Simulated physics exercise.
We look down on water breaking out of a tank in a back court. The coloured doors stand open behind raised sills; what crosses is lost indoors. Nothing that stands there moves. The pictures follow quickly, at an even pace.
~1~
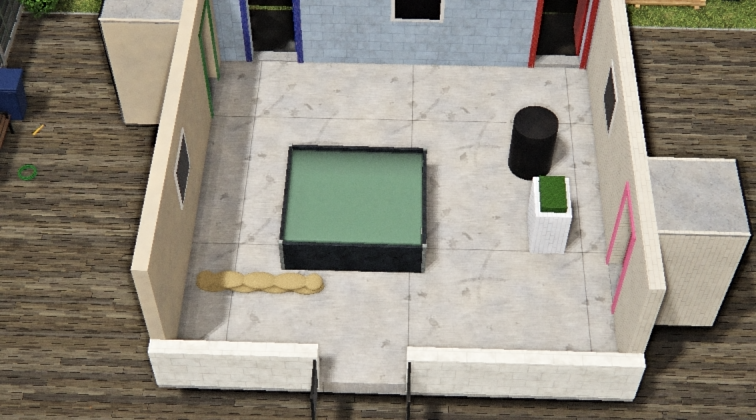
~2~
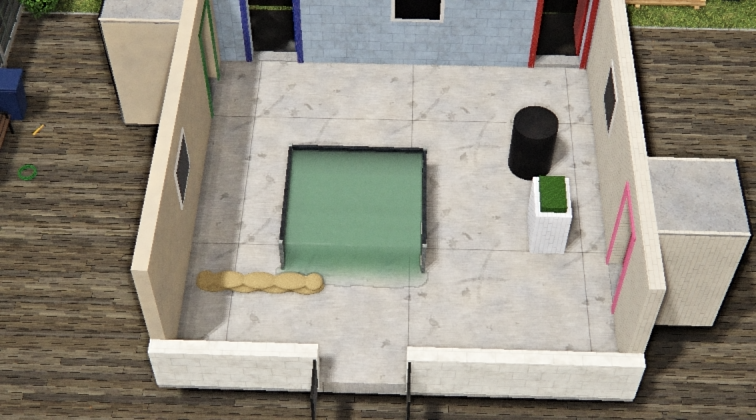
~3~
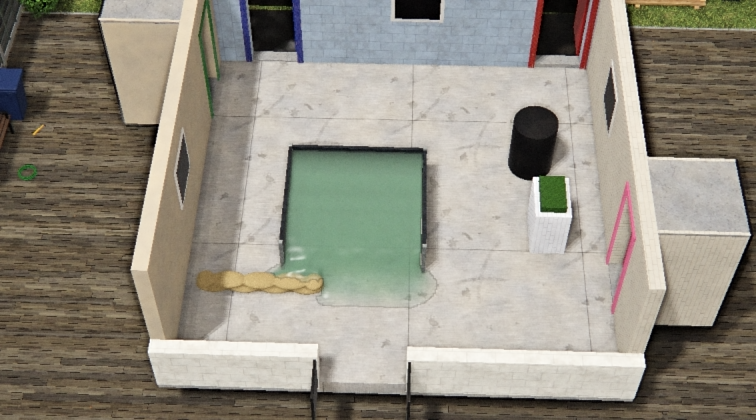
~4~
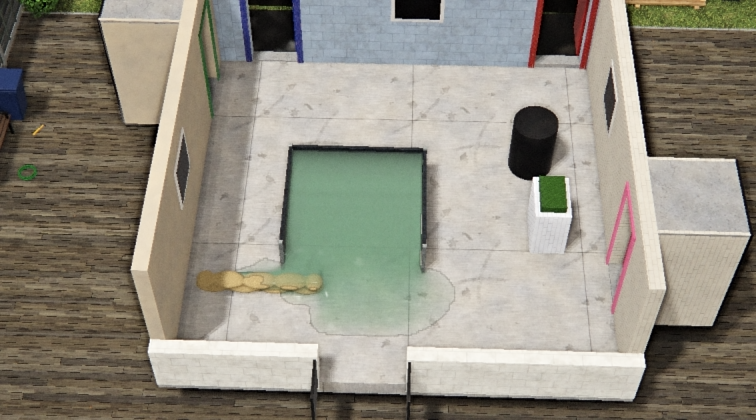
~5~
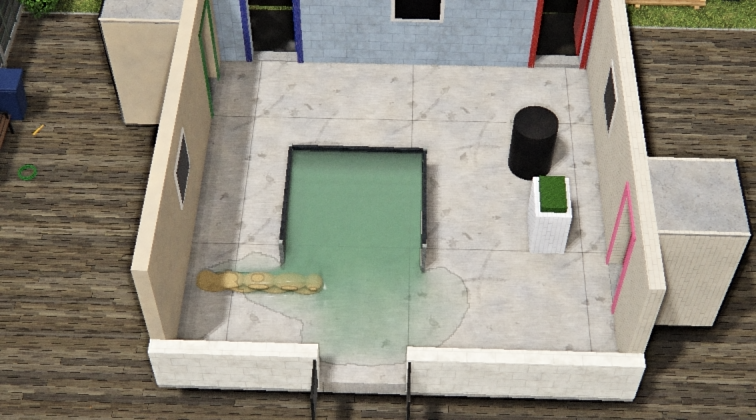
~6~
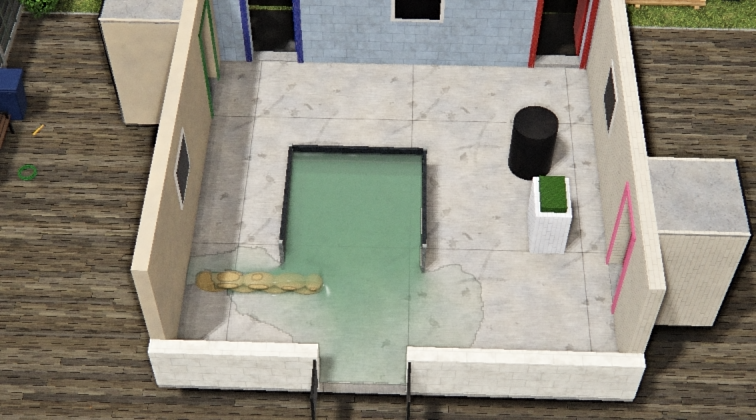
In a walled back court with a pale stone floor, green water sits still in a dark-edged tank. The tank's near side gives way and water pours out, spreading around the lumpy tan row at left and fanning right, then runs into the gap in the low front wall.
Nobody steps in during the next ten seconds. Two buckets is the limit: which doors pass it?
The green door holds within the limit; the blue door holds within the limit; the pink door floods; the red door holds within the limit.
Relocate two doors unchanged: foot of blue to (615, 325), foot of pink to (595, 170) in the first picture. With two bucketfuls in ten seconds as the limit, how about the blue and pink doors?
Then: The blue door goes over; the pink door holds.
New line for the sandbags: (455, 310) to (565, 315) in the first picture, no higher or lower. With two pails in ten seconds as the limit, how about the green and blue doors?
Then: The green one holds, the blue one goes over.
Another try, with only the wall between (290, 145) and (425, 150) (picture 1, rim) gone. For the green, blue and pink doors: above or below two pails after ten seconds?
My reading: Green door goes over; blue door lets more in; pink door keeps below it.
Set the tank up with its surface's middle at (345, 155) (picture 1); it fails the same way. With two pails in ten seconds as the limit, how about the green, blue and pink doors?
Green door keeps below it, blue door goes over, pink door floods.
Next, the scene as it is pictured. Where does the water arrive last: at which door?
Last comes the red-painted one.
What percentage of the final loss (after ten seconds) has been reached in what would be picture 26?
About 65 per cent.
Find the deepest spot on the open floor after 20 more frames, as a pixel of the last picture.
Near (607, 376).
A moment on, water covers 25 % of the floor; the green door not reached, the blue door not reached, the pink door not reached, the red door not reached.
Next, water covers 30 % of the floor; the green door not reached, the blue door not reached, the pink door not reached, the red door not reached.
Then, water covers 45 % of the floor; the green door wet at the sill, nothing in, the blue door not reached, the pink door under two buckets in, the red door not reached.
Later, water covers 60 % of the floor; the green door wet at the sill, nothing in, the blue door wet at the sill, nothing in, the pink door over two buckets in, the red door not reached.
In the end, water covers 90 % of the floor; the green door wet at the sill, nothing in, the blue door wet at the sill, nothing in, the pink door over two buckets in, the red door wet at the sill, nothing in.
